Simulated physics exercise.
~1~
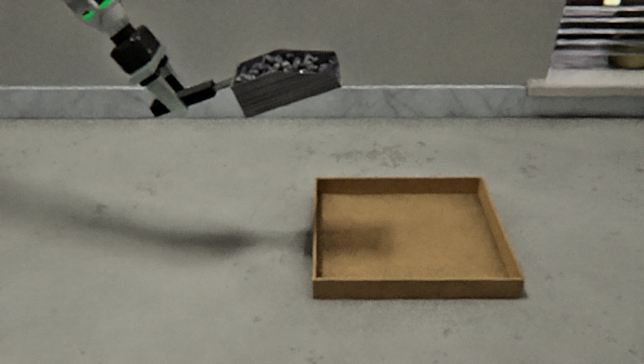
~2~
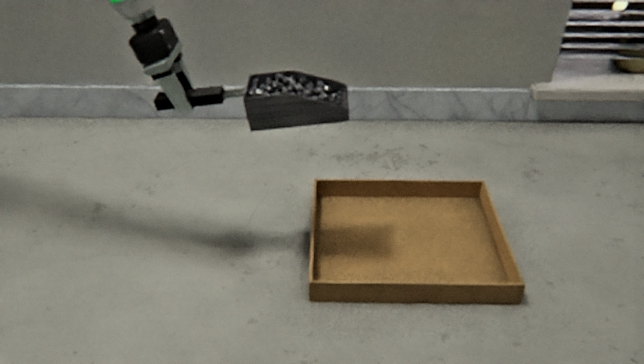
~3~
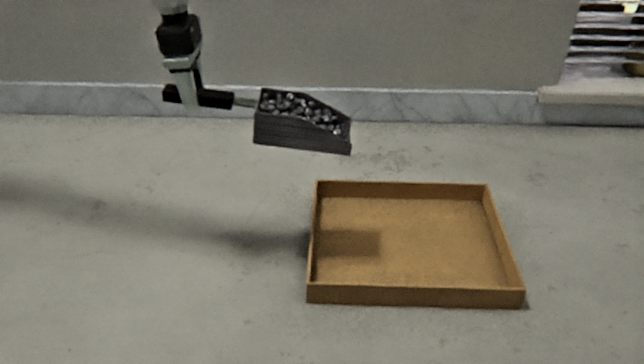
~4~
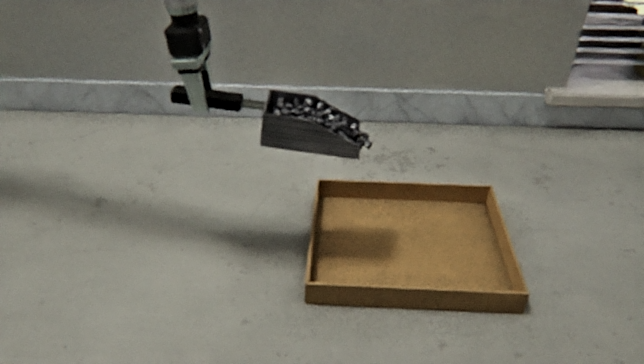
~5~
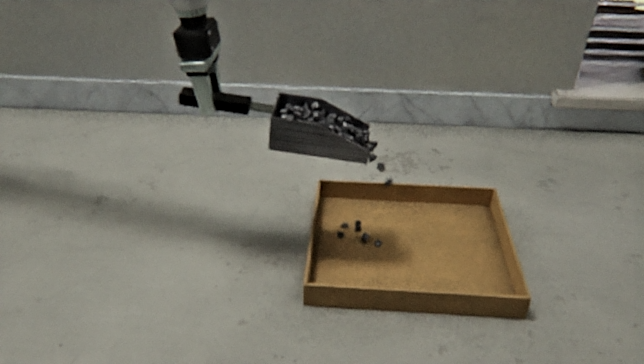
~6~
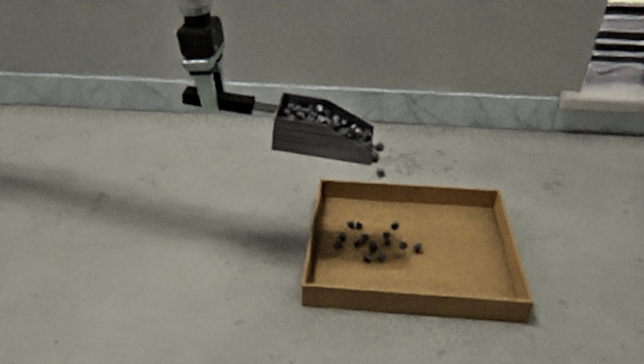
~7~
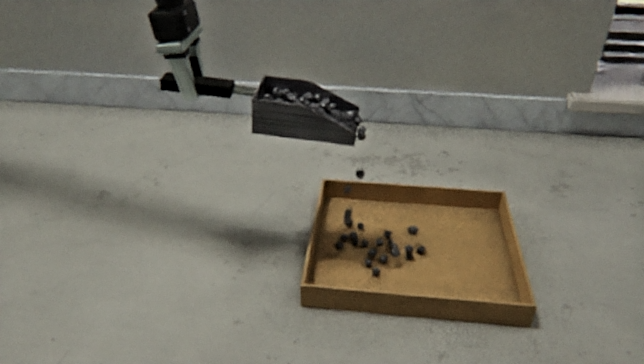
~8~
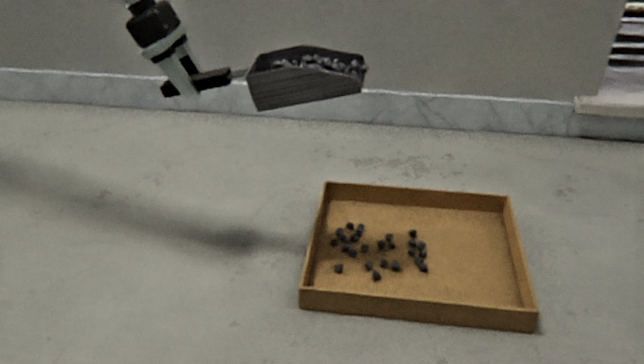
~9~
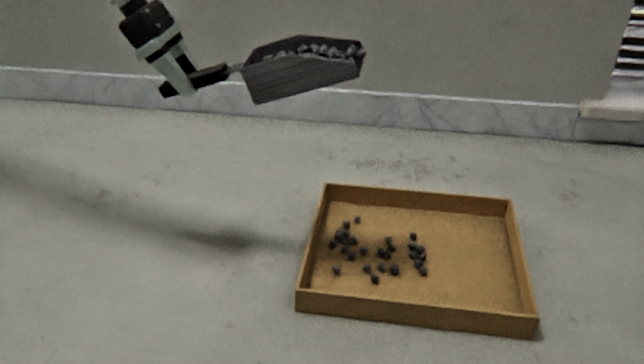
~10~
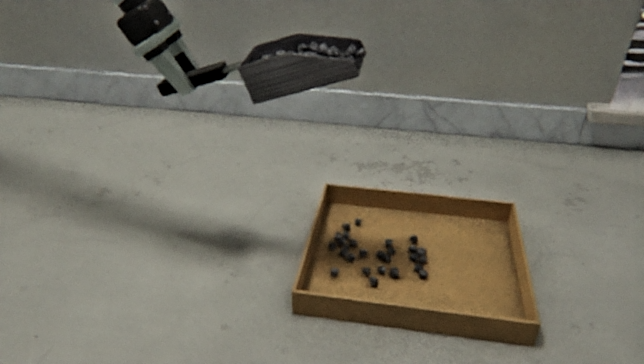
On a gray floor beside a wall, a robotic arm lowered a dark scoop heaped with small pebbles, tipping it until some dropped into a shallow brown tray, then raised and tilted it back, leaving scattered pebbles below and most still in the scoop.
